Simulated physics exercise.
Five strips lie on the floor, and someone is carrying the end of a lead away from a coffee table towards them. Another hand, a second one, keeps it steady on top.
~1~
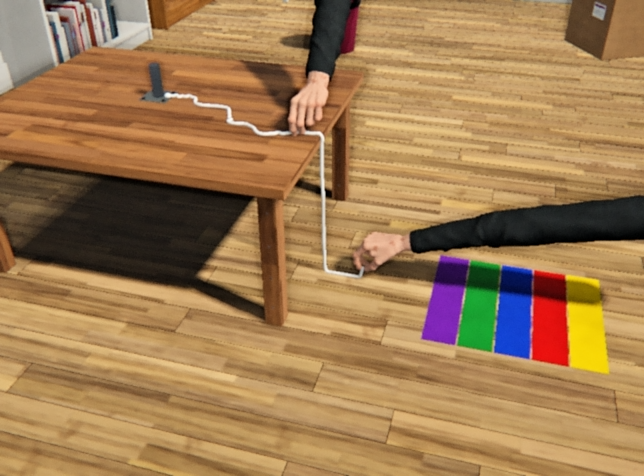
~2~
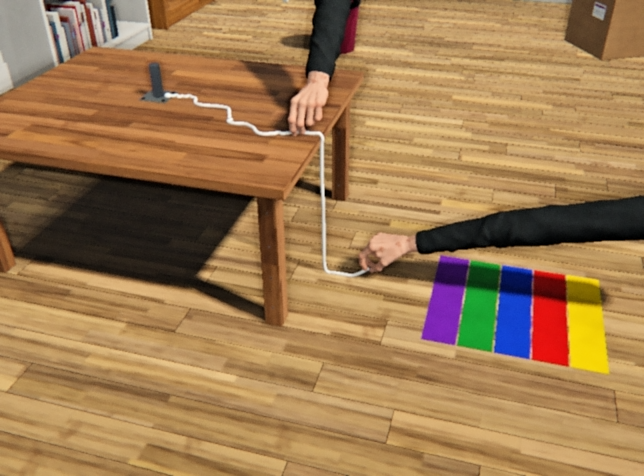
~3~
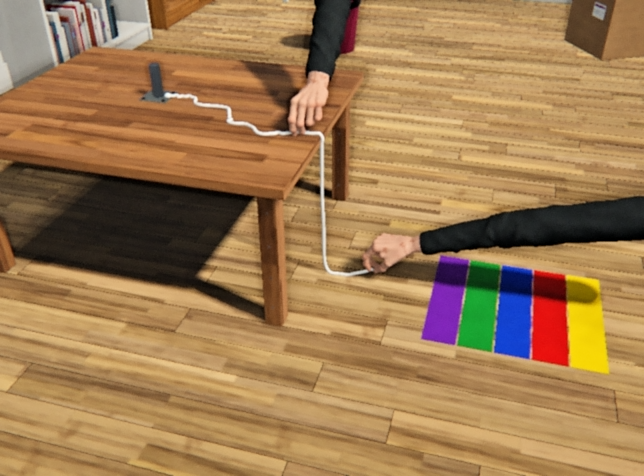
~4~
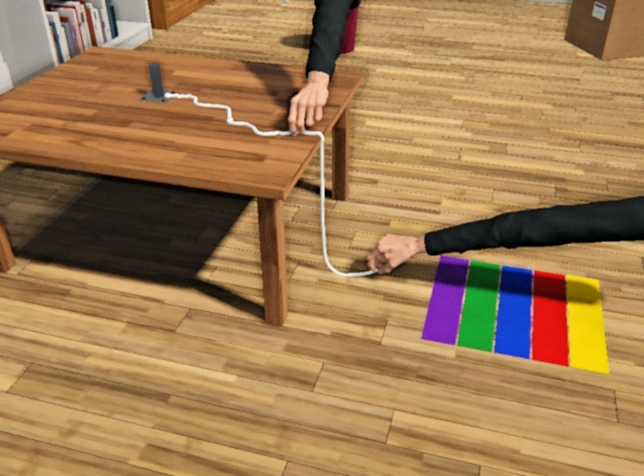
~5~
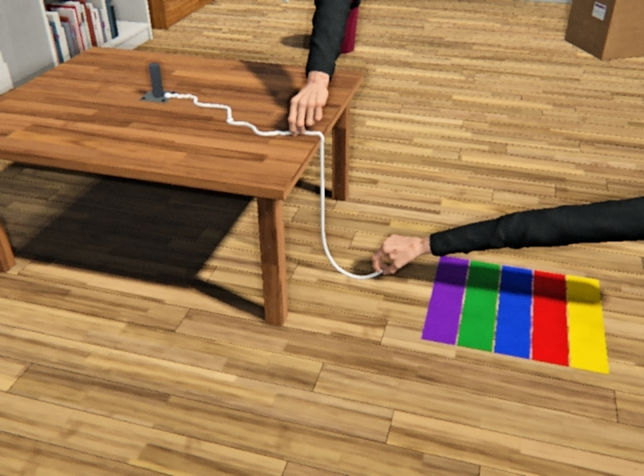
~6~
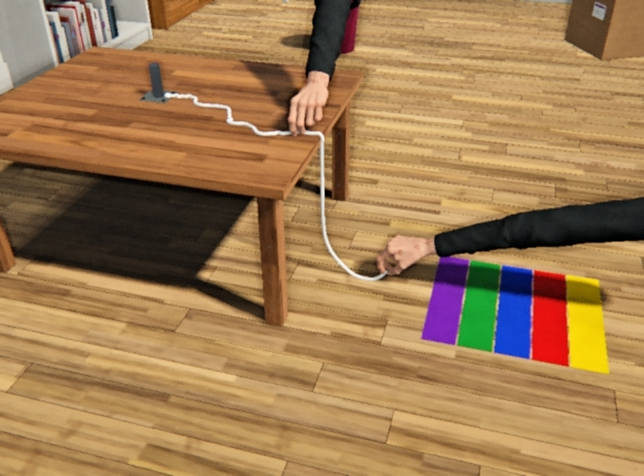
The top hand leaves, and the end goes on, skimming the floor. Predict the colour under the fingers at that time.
The blue one.
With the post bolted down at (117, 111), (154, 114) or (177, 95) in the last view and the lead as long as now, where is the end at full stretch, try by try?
Somewhere near (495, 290), (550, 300) and (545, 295), in that order.
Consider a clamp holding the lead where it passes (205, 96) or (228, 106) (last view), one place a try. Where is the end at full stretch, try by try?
Approximately (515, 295) and (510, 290), respectively.
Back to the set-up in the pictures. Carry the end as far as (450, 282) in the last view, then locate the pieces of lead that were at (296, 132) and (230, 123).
First: (324, 152). Second: (270, 120).
A little later, end near (450, 282); over purple.
Next, end near (495, 290); over green.
When it is tight, end near (522, 294); over blue. It gets as far as the blue strip.
